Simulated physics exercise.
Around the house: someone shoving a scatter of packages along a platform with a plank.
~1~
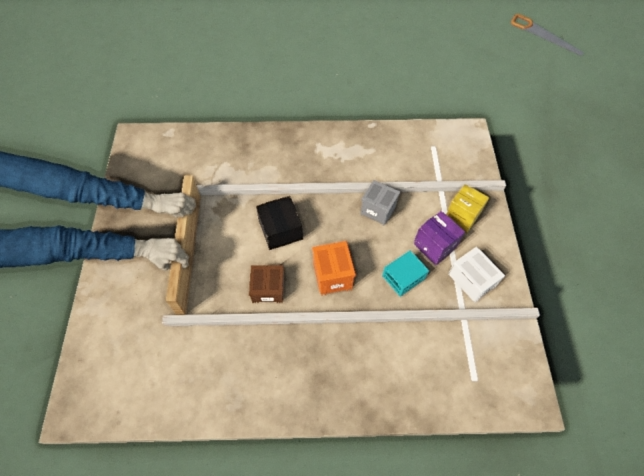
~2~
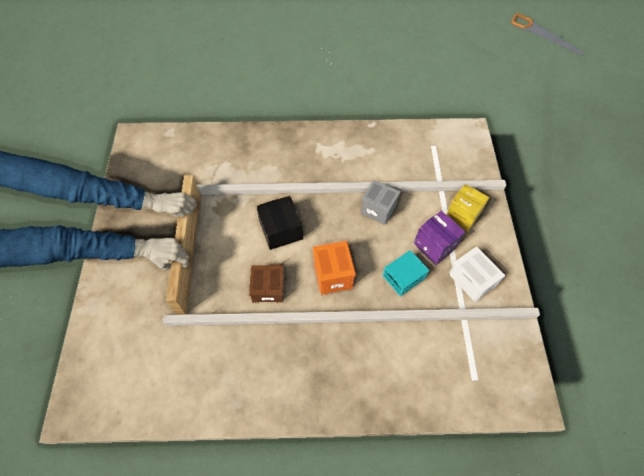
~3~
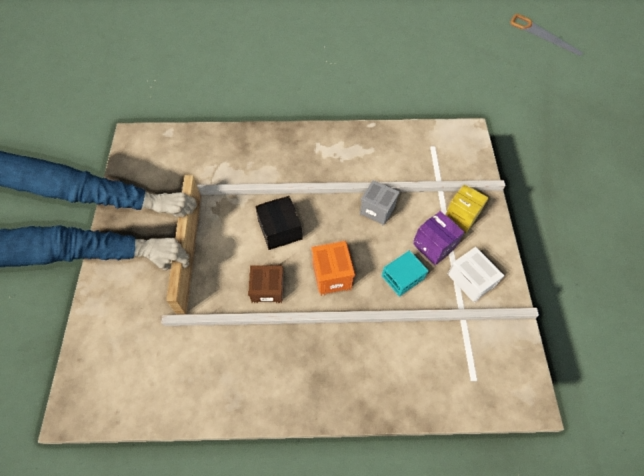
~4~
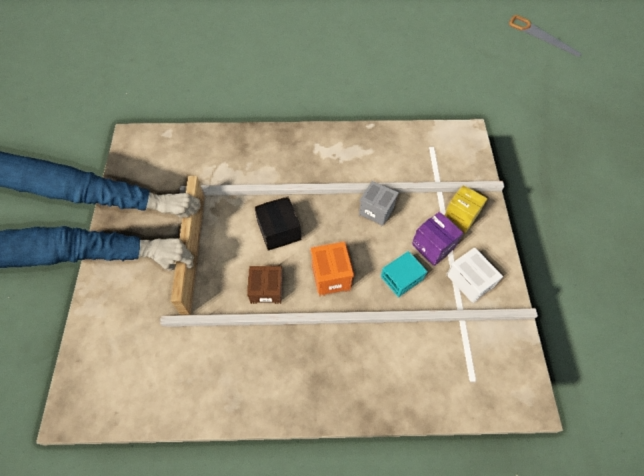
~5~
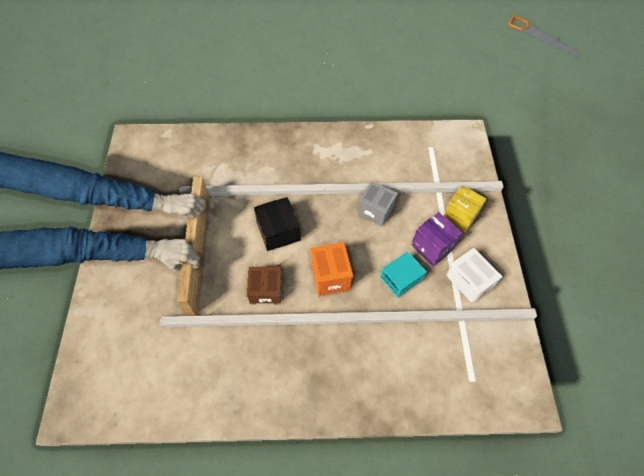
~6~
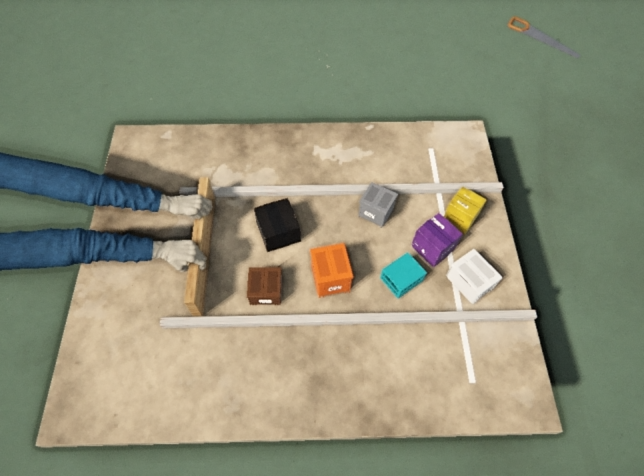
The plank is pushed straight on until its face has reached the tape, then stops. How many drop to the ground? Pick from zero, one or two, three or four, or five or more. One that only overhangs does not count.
The number that fall off is one or two.
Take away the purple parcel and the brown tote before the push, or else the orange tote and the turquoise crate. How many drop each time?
First 1, then 0.
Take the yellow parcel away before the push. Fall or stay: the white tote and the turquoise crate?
The white tote tumbles off, the turquoise crate goes over.
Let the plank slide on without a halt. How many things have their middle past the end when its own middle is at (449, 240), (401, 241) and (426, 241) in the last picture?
Past the end: 2, 0 and 1.
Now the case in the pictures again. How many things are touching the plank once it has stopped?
That makes 3.
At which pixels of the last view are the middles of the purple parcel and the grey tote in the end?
The purple parcel at (504, 237), the grey tote at (458, 196).
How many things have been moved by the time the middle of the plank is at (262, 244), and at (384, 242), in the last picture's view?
By then 2, and 7.
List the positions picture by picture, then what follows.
The first frame shows yellow parcel (466, 209); white tote (475, 275); purple parcel (438, 238); plank (185, 243); tape (451, 248).
The second frame shows white tote (475, 275); brown tote (268, 284).
The third frame shows purple parcel (438, 238); black parcel (279, 223).
The fourth frame shows yellow parcel (464, 210); grey tote (378, 204).
The fifth frame shows white tote (473, 276); plank (195, 244).
The sixth frame shows yellow parcel (463, 211); white tote (473, 277); purple parcel (436, 240); plank (201, 245); tape (449, 250).
Soon after, none off yet; yellow parcel at rest near (463, 211); white tote at rest near (473, 277); purple parcel at rest near (436, 240).
After that, none off yet; yellow parcel at rest near (463, 211); white tote at rest near (473, 277); purple parcel moving near (439, 238).
And then, none off yet; yellow parcel at rest near (466, 209); white tote displaced about its own width near (524, 274); purple parcel displaced about its own width near (460, 236).
In the end, the number that fall off is one or two; gone, turquoise crate and white tote.
